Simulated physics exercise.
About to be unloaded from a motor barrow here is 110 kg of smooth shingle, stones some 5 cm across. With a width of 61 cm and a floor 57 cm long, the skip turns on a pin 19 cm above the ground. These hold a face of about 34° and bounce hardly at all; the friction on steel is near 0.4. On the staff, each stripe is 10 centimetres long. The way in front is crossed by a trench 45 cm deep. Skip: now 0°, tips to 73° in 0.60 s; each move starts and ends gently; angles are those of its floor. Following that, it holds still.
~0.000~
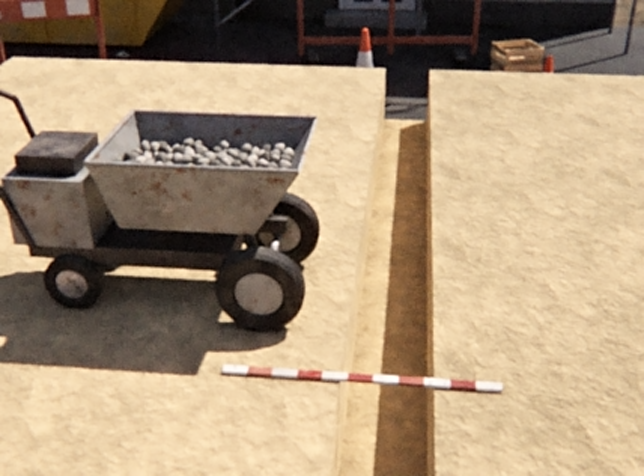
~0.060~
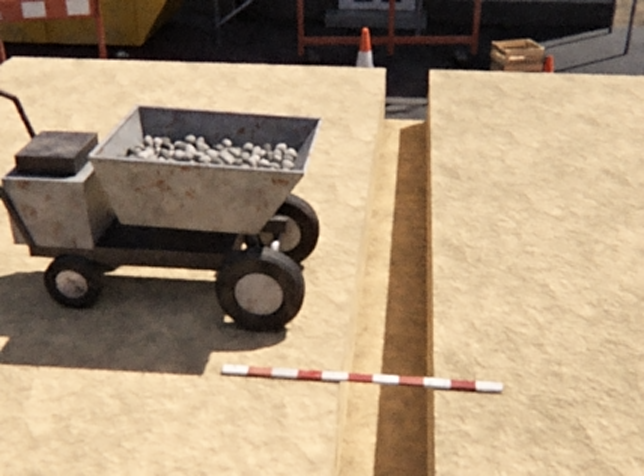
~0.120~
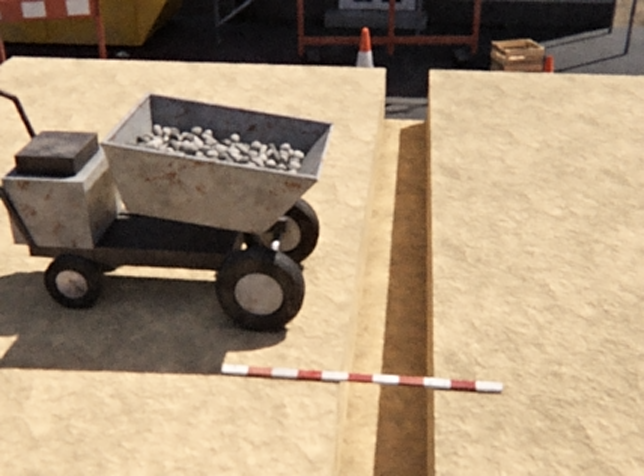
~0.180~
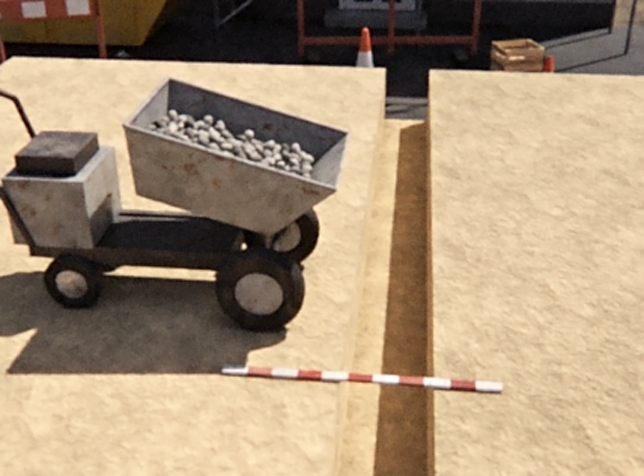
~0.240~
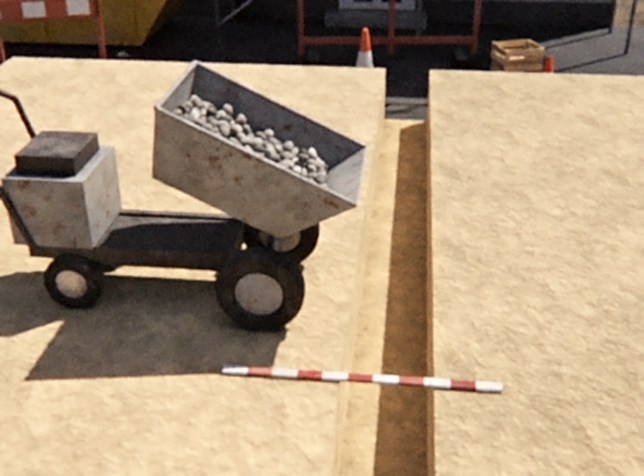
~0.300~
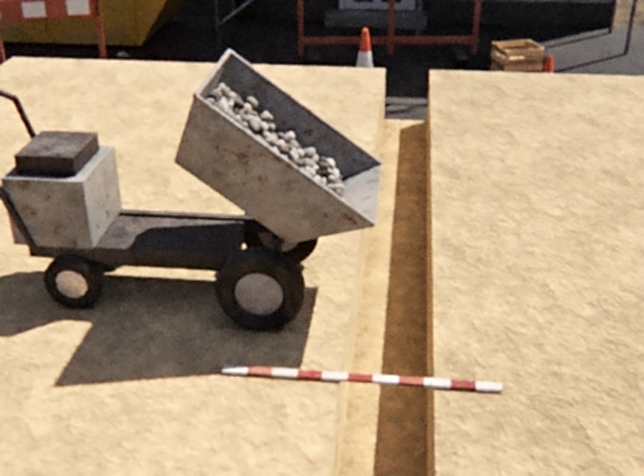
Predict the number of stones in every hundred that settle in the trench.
Close to 29 in a hundred.
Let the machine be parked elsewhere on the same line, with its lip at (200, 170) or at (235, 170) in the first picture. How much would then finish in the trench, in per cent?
95 % and 85 %.
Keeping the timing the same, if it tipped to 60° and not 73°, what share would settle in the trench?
Near 25 per cent then.
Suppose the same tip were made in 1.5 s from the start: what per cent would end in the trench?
I'd put it at roughly 50 per cent.
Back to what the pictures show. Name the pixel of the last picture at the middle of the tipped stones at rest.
I'd point to around (486, 303).
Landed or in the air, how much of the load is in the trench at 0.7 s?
I'd say near 5 per cent at that time.
After 0.4 s the floor is at 62°; 100 % in the skip; the foremost stones are at (380, 233).
After 0.7 s the floor is at 73°; 75 % in the skip, 7 % in the trench, 18 % past the trench; the foremost stones are at (481, 303).
After 1.0 s the floor is at 73°; 15 % in the skip, 14 % in the trench, 71 % past the trench; the foremost stones are past the picture's edge.
After 3.0 s the floor is at 73°; 0 % in the skip, 29 % in the trench, 71 % past the trench; the foremost stones are past the picture's edge.
